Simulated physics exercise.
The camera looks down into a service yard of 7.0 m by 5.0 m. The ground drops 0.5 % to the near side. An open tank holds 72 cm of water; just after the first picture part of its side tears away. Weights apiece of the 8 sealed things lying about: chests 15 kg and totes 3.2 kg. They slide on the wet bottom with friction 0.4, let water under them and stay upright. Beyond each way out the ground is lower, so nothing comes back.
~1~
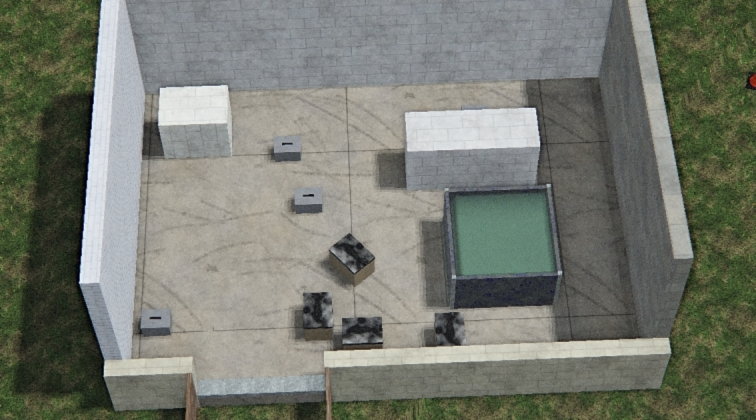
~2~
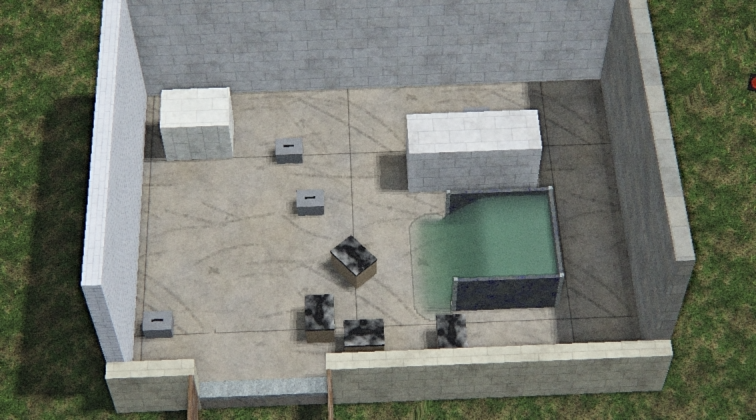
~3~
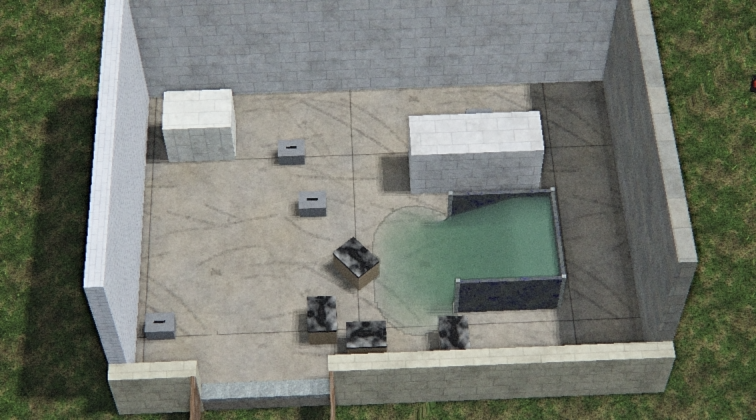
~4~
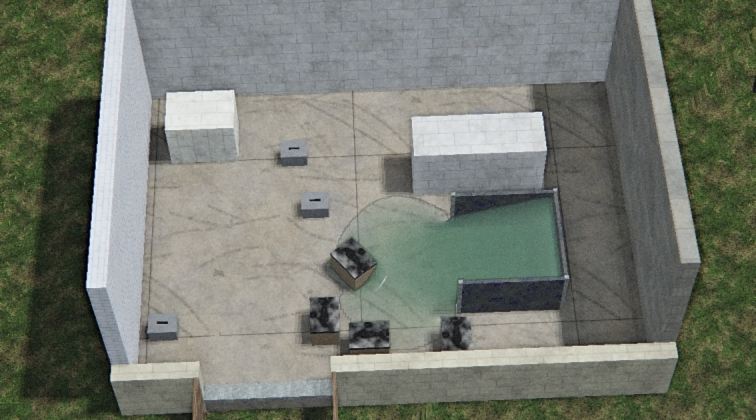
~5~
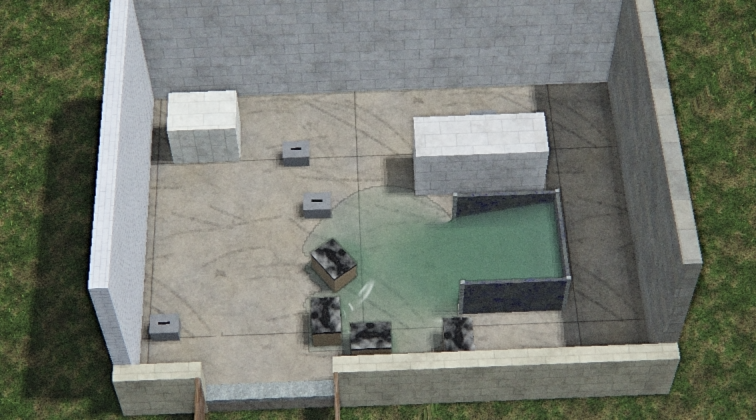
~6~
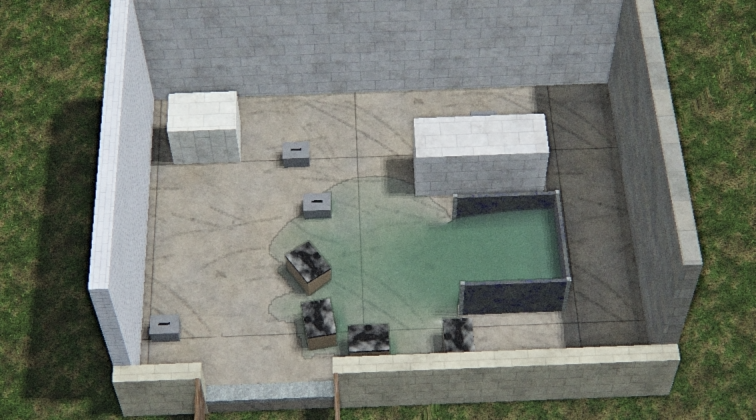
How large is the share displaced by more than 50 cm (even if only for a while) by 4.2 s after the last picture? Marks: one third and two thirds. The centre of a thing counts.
It is at least two thirds.
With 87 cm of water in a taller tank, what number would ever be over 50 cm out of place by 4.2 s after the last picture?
Then 6.
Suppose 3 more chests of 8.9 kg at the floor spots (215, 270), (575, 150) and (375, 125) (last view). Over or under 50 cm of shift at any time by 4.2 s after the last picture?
In turn: More, short of it, less.
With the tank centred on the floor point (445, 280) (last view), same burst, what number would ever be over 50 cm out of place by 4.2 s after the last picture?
In that case 5 of them.
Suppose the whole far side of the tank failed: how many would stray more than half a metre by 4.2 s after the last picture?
Then 5.
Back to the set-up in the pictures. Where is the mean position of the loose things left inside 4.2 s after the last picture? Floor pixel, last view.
Near (280, 242).
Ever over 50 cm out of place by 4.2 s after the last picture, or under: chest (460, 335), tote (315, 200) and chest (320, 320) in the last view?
In that order: Under, past it, past it.
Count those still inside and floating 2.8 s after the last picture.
I count 5.
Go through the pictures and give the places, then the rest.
A chest at (352, 253), on the bottom; a chest at (318, 309), on the bottom; water covers 2.0 m2; 0 of 8 have shifted, in the first frame.
A chest at (354, 255) rests on the ground; a chest at (320, 312), on the bottom; water covers 2.9 m2; 0 of 8 have shifted, in the second frame.
A chest at (356, 256), on the bottom; a chest at (322, 313) rests on the ground; 4.1 m2 under water; 0 of 8 have shifted, in the third frame.
A chest at (353, 258) rests on the ground, 8 cm from its start; a chest at (324, 314) rests on the ground; water covers 5.3 m2; 1 of 8 have shifted, in the fourth frame.
A chest at (333, 258), on the bottom, 38 cm from its start; a chest at (326, 315) rests on the ground; 6.7 m2 under water; 1 of 8 have shifted, in the fifth frame.
A chest at (308, 261), on the bottom, 74 cm from its start; a chest at (319, 318), on the bottom, 11 cm from its start; water covers 8.1 m2; 2 of 8 have shifted, in the sixth frame.
Then, 0.4 s after the last picture 2 of 8 are over 50 cm from their spots; 1 afloat.
Then, 1.5 s after the last picture 5 of 8 are over 50 cm from their spots; 5 afloat.
Then, 2.8 s after the last picture 6 of 8 are over 50 cm from their spots; 5 afloat.
Then, 4.2 s after the last picture 6 of 8 are over 50 cm from their spots, and 6 have been at some point; 5 afloat.
